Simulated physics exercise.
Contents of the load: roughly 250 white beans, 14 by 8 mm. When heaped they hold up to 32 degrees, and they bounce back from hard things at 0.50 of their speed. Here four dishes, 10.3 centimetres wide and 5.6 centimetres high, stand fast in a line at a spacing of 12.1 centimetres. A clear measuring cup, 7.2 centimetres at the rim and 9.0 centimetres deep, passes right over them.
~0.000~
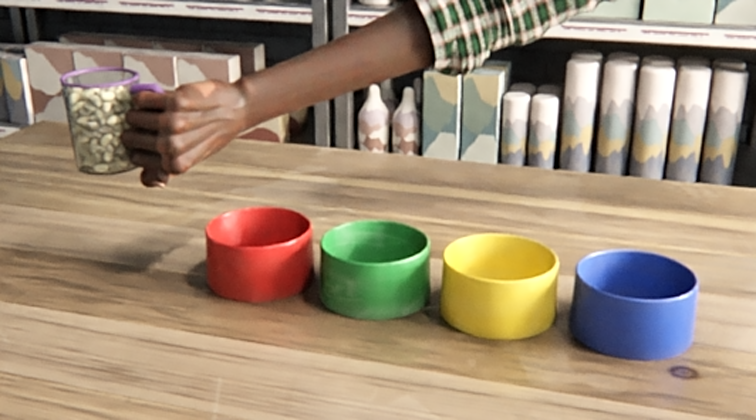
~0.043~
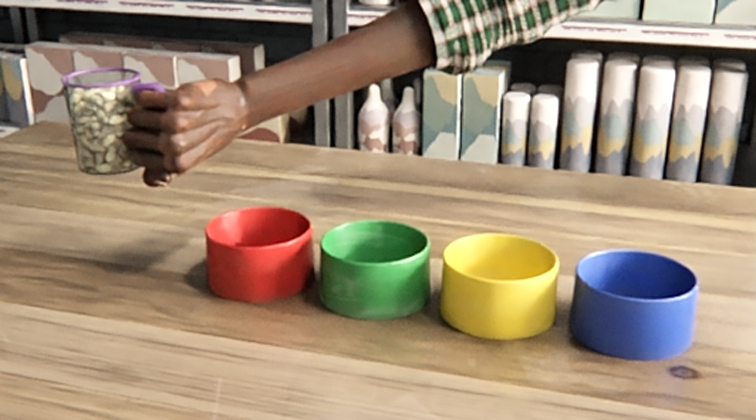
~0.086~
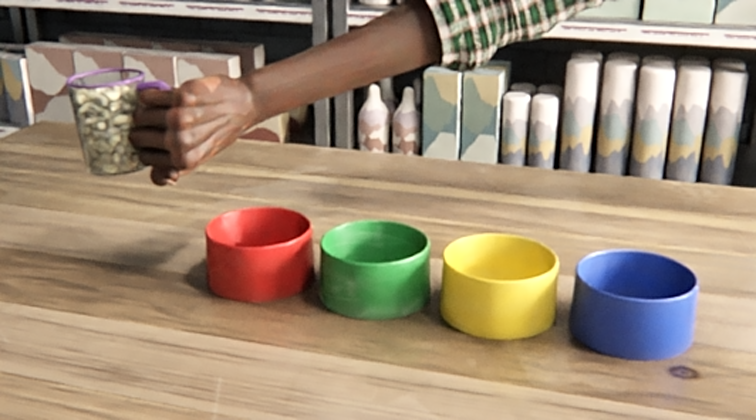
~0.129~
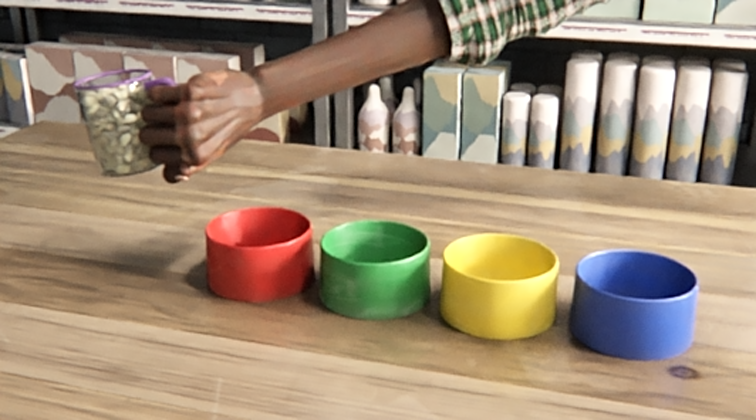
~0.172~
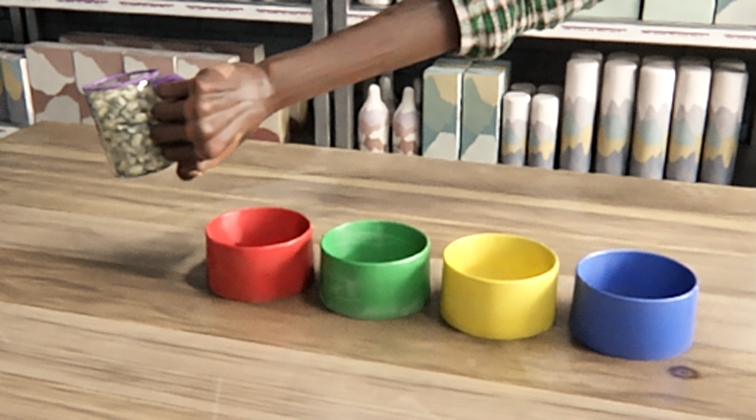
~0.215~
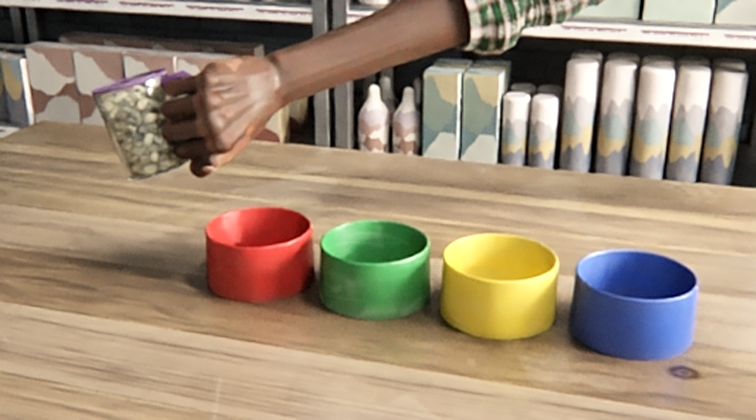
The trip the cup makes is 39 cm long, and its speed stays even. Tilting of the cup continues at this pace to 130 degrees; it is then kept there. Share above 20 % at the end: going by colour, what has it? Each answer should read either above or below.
Red - below, blue - below, green - above, yellow - below, counter - above.
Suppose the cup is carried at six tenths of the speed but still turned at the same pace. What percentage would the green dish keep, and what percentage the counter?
Shares: Green 0, counter 10.
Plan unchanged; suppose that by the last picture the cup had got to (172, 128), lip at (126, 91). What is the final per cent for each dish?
The red dish keeps 0, the blue one 0, the green one 40 and the yellow one 0.
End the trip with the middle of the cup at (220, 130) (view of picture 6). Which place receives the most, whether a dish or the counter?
Result: Biggest portion at counter.
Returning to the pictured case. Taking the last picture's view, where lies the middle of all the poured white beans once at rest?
Close to pixel (388, 285).
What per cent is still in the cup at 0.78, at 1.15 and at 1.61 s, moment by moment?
Around 100 per cent at the first moment, 75 at the second and 0 at the third.
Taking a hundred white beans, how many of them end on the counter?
I'd put it near 30 per cent.
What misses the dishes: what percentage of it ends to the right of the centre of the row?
40 per cent.
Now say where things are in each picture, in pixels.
Cup at (105, 121), tilt 0 degrees, lip at (68, 75), moved 0.0 cm; middle of the pieces at (100, 123); red dish at (259, 227); green dish at (375, 242); yellow dish at (500, 257); blue dish at (636, 274), in the first picture.
Cup at (107, 122), tilt 1 degrees, lip at (70, 76), moved 0.2 cm; middle of the pieces at (102, 124), in the second picture.
Cup at (113, 122), tilt 3 degrees, lip at (74, 78), moved 0.9 cm; middle of the pieces at (108, 125), in the third picture.
Cup at (123, 123), tilt 7 degrees, lip at (82, 81), moved 2.0 cm; middle of the pieces at (118, 126), in the fourth picture.
Cup at (134, 124), tilt 12 degrees, lip at (90, 85), moved 3.3 cm; middle of the pieces at (129, 127), in the fifth picture.
Cup at (145, 125), tilt 16 degrees, lip at (99, 89), moved 4.5 cm; middle of the pieces at (140, 129); red dish at (259, 227); green dish at (375, 242); yellow dish at (500, 257); blue dish at (636, 274). The cup turns about 105 degrees a second and travels 29 cm a second, in the sixth picture.
Then, at 0.78 s, tilt 74 degrees; cup holds 100 %.
After 1.15 s, tilt 112 degrees; cup holds 75 %, red 5 %, green 10 %.
After 1.61 s, tilt 130 degrees; cup holds 0 %, red 5 %, green 65 %, yellow 5 %.
By 2.4 s all is still; red 5 %, blue 0 %, green 60 %, yellow 5 %, counter 30 %.
